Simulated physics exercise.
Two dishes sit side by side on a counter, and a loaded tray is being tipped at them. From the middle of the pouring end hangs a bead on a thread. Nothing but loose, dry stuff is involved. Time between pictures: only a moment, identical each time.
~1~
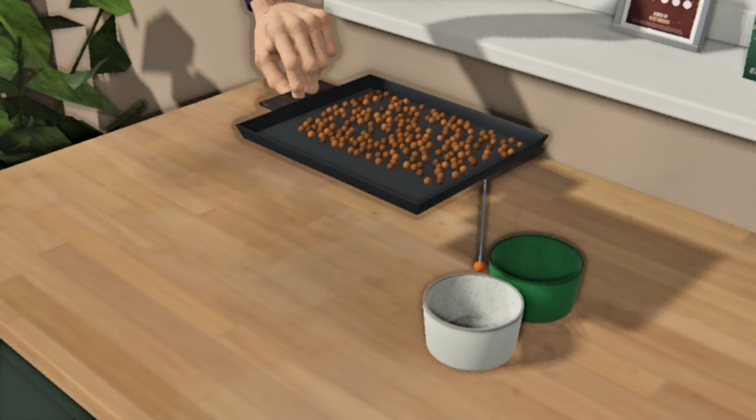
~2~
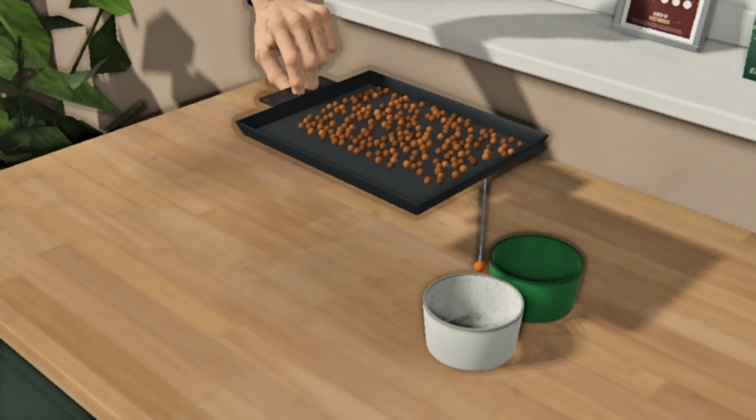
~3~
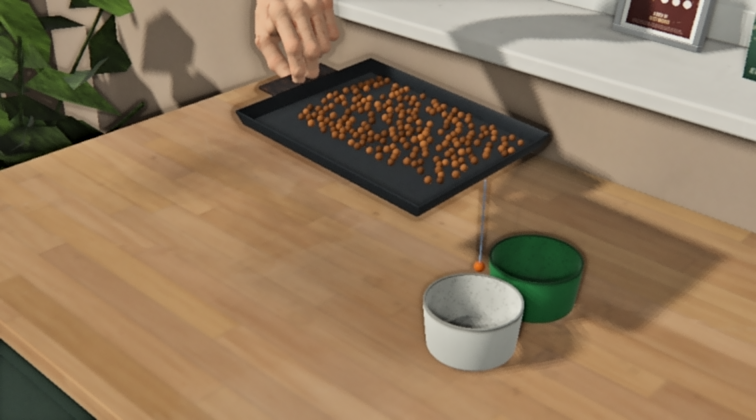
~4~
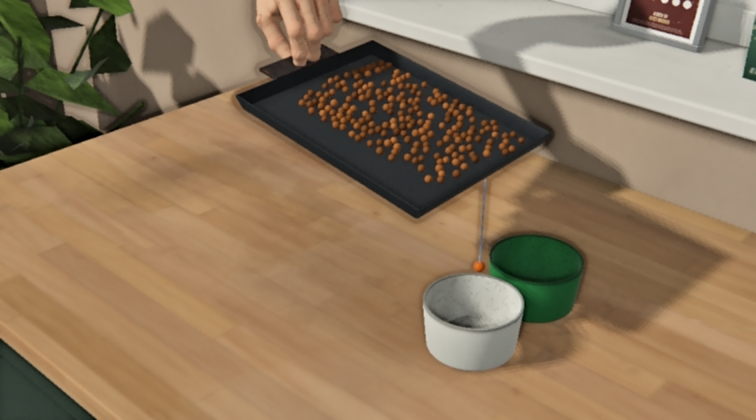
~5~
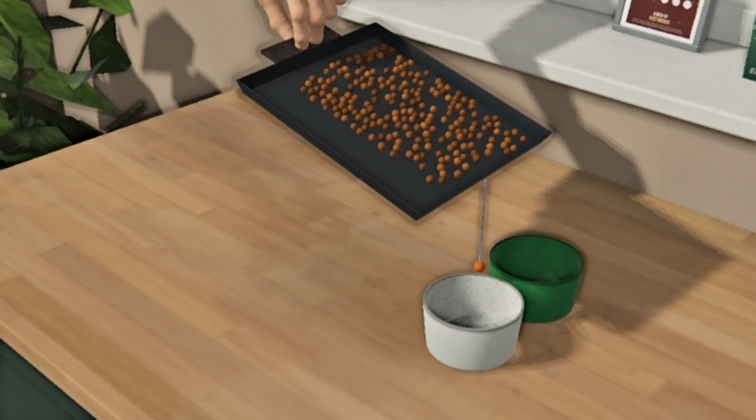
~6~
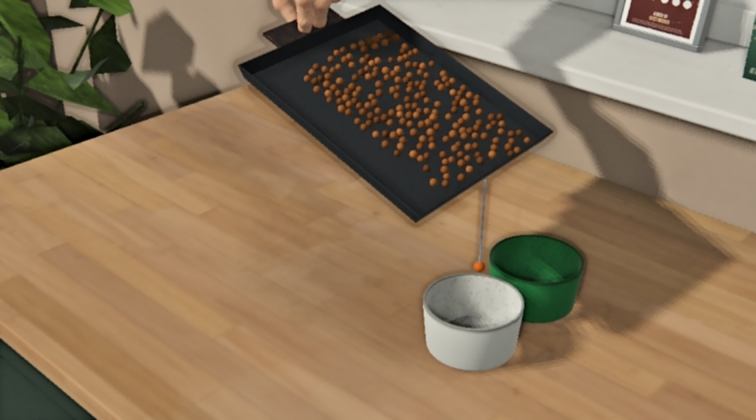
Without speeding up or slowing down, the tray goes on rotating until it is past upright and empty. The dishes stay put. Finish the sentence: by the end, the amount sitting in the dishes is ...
... between one and two thirds of what the tray held.
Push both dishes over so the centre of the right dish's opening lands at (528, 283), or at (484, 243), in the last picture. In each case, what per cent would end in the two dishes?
You'd get 90 in a hundred first and 0 in a hundred after that.
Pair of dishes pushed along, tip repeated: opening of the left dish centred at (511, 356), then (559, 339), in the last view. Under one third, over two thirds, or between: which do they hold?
Try one: Under a third; try two: Under a third.
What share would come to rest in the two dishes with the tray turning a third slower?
Around 50 percent.
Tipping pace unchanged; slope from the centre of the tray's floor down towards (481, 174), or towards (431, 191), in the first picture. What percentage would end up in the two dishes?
Lab note: Try 1 = 80 %, try 2 = 20 %.
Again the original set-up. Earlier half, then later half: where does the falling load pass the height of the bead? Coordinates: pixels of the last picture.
Earlier portion about (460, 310); later portion about (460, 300).
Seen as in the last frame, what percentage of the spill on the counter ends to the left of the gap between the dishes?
Roughly 70 percent.
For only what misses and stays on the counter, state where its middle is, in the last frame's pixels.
Look around pixel (460, 402).
Just after the last frame, tray tipped steeply; roughly two thirds on the tray; just a few in the left dish; just a few outside both; roughly a quarter in the air.
A moment on, tray tipped right over; just a few on the tray; roughly a third in the left dish; just a few in the right dish; roughly half outside both; roughly a quarter in the air.
Further on, tray tipped past a quarter turn; roughly half in the left dish; just a few in the right dish; roughly half outside both.
When it is over, tray tipped past a quarter turn; roughly half in the left dish; just a few in the right dish; roughly half outside both.
